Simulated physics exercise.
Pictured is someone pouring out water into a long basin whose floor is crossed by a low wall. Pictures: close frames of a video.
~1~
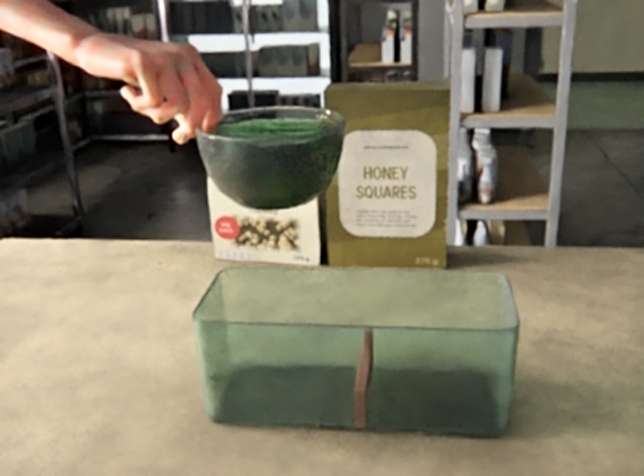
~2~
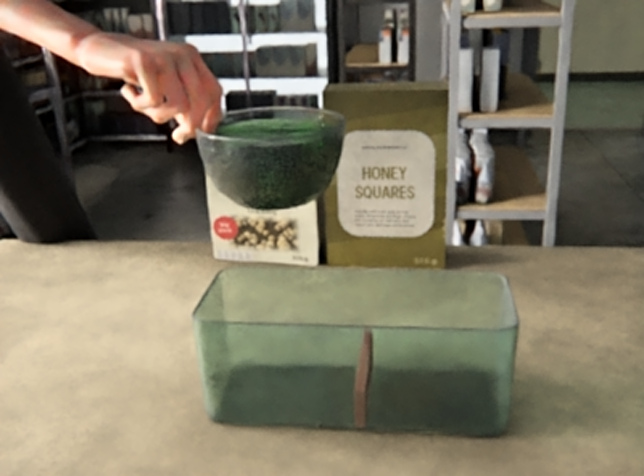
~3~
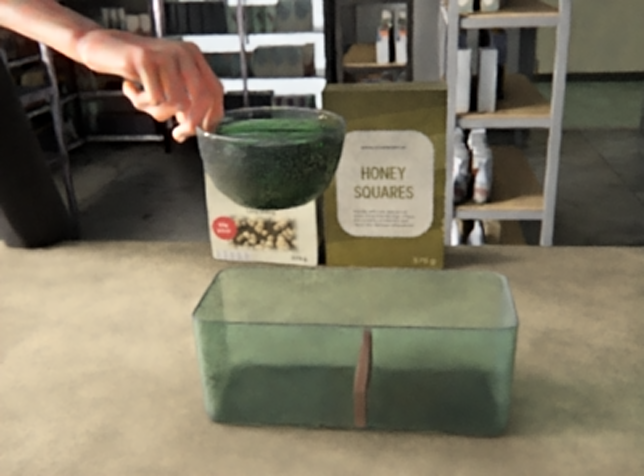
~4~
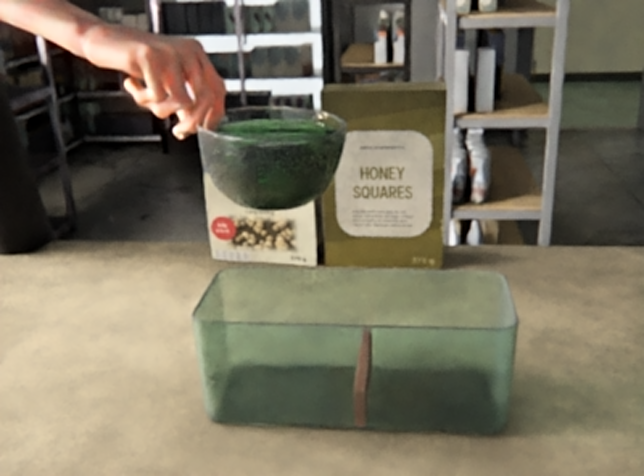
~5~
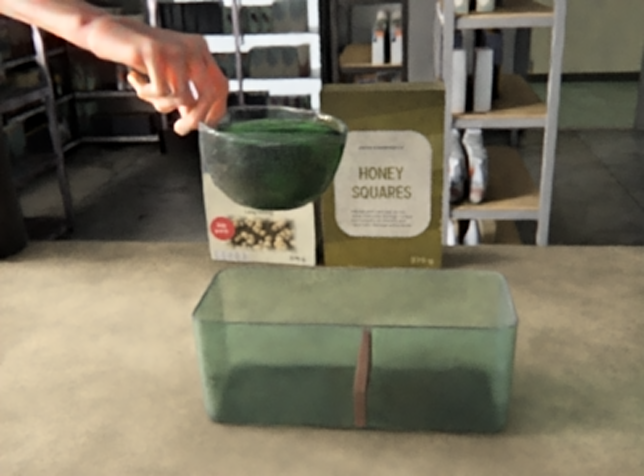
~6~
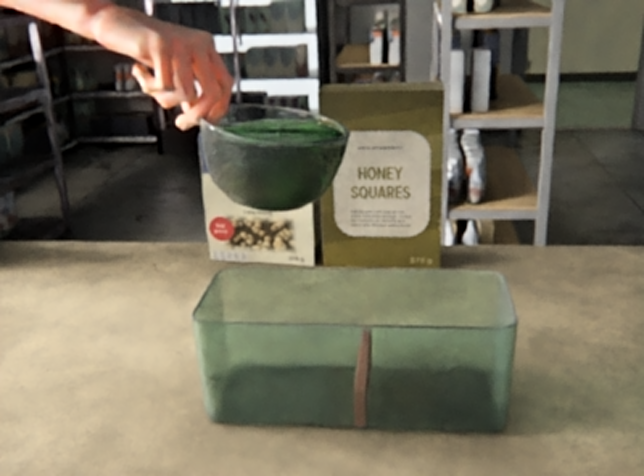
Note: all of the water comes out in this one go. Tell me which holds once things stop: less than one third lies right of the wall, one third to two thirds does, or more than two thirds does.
I predict a lot ends up right of the wall, past two thirds.
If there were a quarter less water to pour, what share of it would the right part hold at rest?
95 %.
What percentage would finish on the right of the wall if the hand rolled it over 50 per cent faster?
About 90 per cent.
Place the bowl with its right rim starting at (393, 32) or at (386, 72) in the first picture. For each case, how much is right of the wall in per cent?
Roughly 65 % the first time and roughly 75 % the second.
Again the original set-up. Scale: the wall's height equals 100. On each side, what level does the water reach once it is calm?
The left reads 10 in a hundred and the right 90 in a hundred.
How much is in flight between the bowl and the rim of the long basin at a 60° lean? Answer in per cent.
30 %.
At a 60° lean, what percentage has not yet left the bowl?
Roughly 55 %.
A moment on, the bowl is tipped part way and 56 per cent is still to pour, 0 is left of the wall and 12 right of it.
Next, the bowl is tipped on its side and 8 per cent is still to pour, 2 is left of the wall and 77 right of it.
Then the bowl is tipped on its side and 0 per cent is still to pour, 6 is left of the wall and 93 right of it.
Later the bowl is tipped on its side and 0 per cent is still to pour, 7 is left of the wall and 92 right of it.
In the end 7 per cent lies left of the wall, 92 right of it and 1 outside.
